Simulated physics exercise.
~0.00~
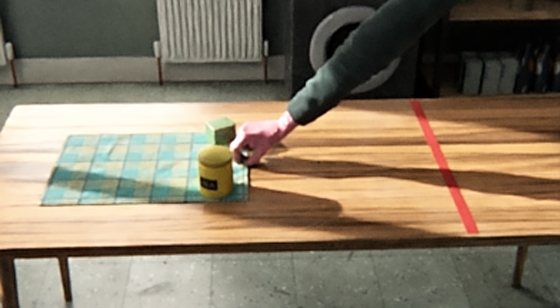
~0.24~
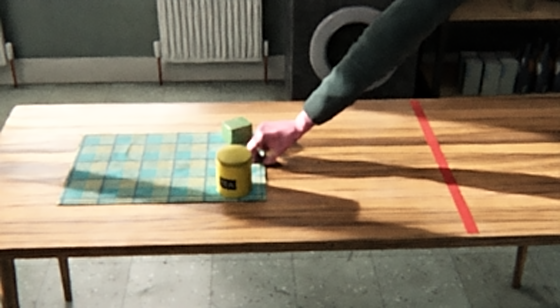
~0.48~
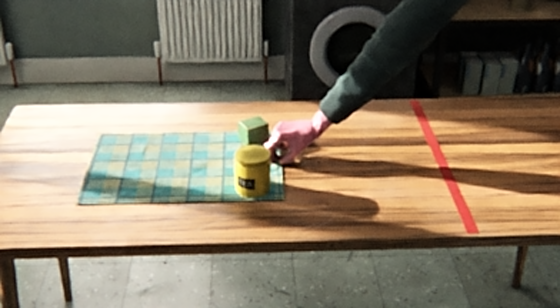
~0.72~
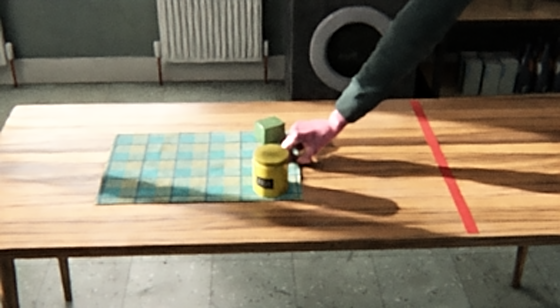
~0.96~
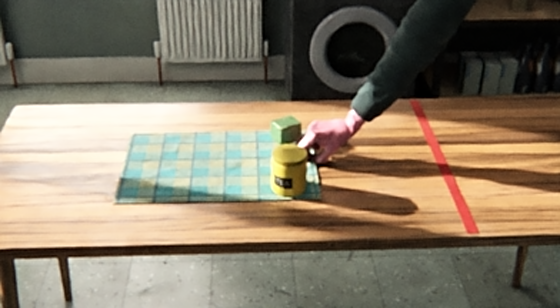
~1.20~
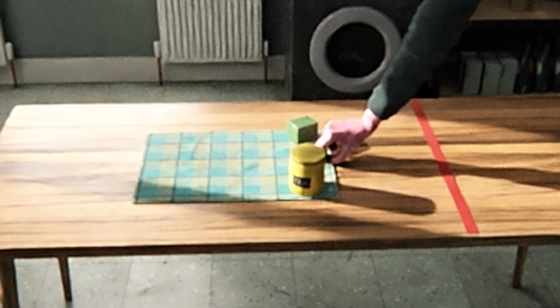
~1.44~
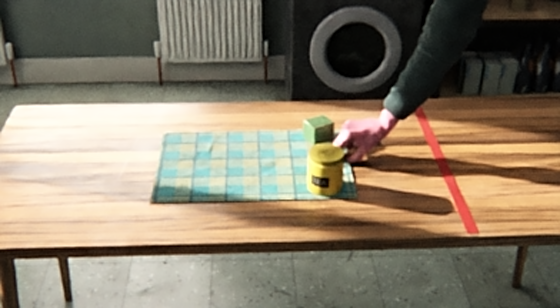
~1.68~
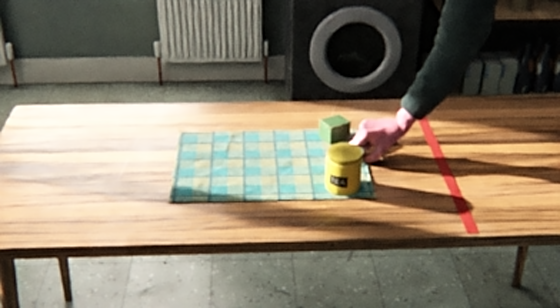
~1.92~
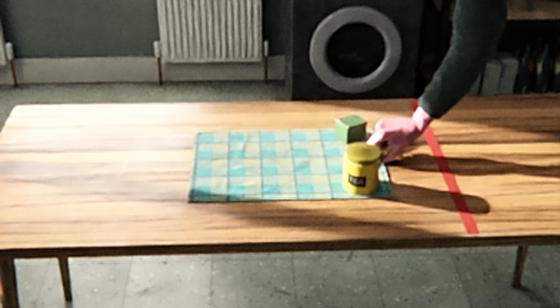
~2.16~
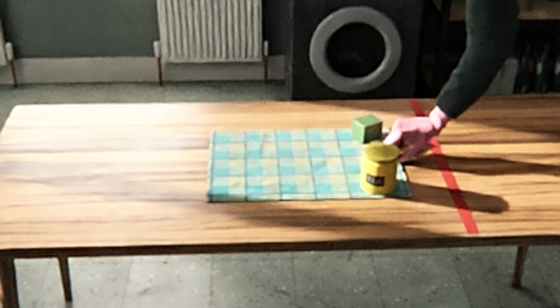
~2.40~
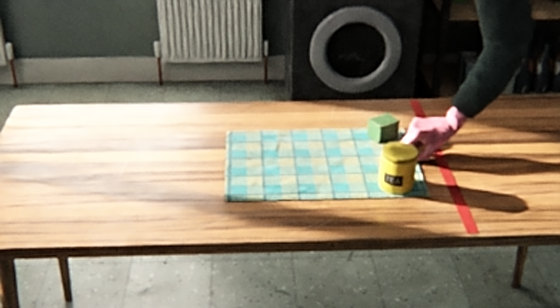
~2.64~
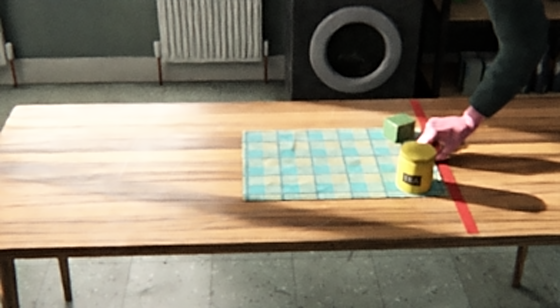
A hand drags a turquoise cloth right to red tape, block and yellow jar still aboard.
